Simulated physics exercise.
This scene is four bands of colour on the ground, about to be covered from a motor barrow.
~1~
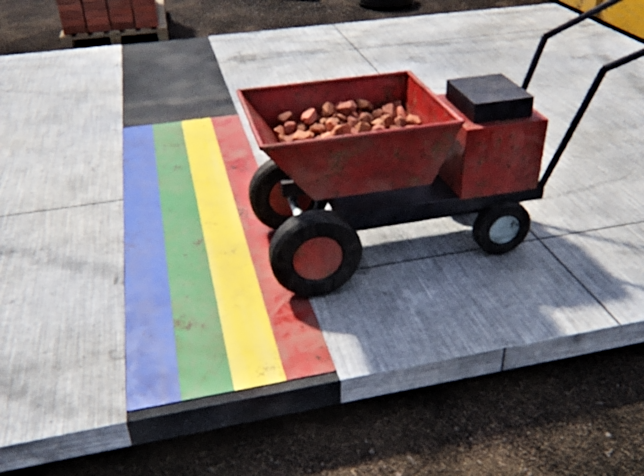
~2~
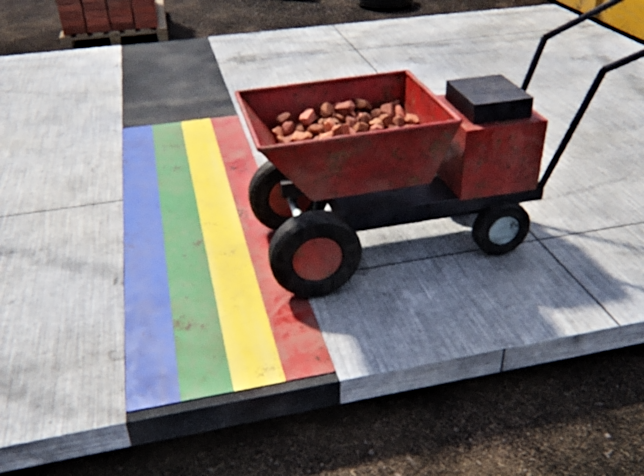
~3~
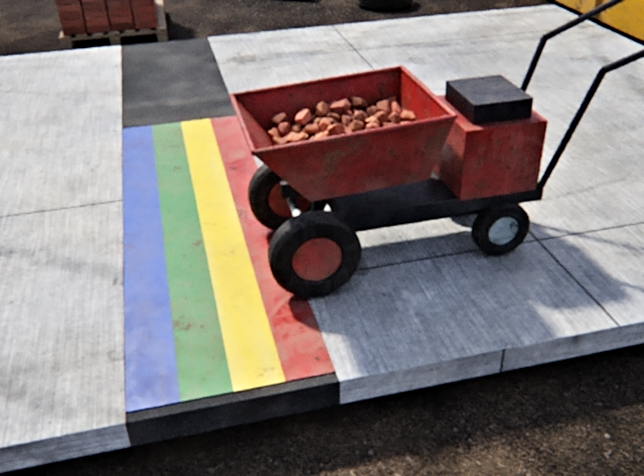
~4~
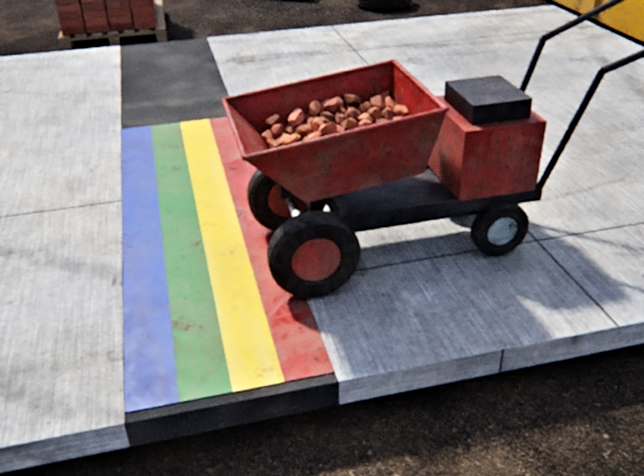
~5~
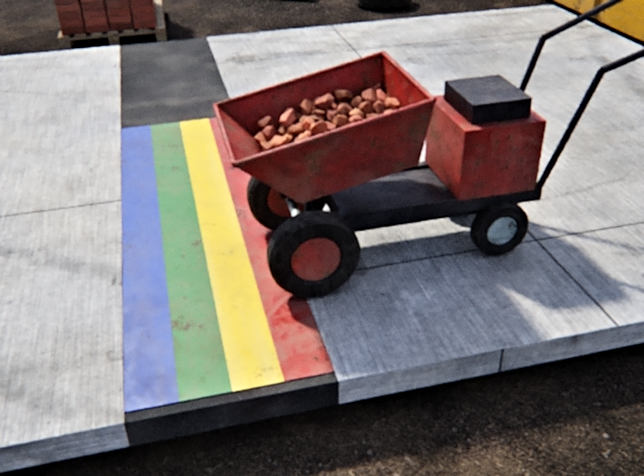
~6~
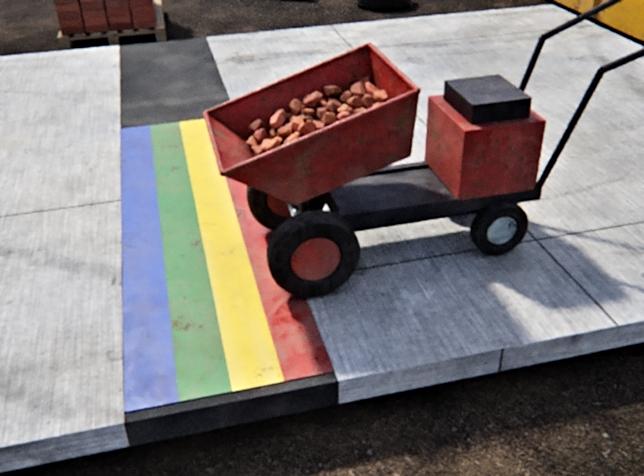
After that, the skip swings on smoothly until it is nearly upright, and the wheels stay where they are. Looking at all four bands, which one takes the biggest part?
That would be the blue band.
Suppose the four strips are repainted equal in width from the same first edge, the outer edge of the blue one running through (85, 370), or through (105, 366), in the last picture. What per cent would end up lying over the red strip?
0 % and 0 %, near enough.
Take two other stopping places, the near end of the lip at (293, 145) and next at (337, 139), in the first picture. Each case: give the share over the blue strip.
The first stopping place yields 30 % and the other yields 10 %.
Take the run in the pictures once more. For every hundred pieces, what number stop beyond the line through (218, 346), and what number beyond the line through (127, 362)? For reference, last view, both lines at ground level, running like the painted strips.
In order, some 70 % then some 30 %.
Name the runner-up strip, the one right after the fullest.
The next spot goes to the strip in green.
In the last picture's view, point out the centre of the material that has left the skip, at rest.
Resting centre, last picture - approx. (140, 274).
Just after the last frame, skip tipped steeply; every one in the skip.
A moment on, skip tipped right over; almost all in the skip; just a few over the green strip; about a tenth over the blue strip; just a few off the paint.
Further on, skip tipped right over; roughly a third in the skip; about a tenth over the green strip; roughly a third over the blue strip; roughly a quarter off the paint.
When it is over, skip tipped right over; roughly a quarter in the skip; not one over the red strip; not one over the yellow strip; about a tenth over the green strip; roughly a third over the blue strip; roughly a quarter off the paint.
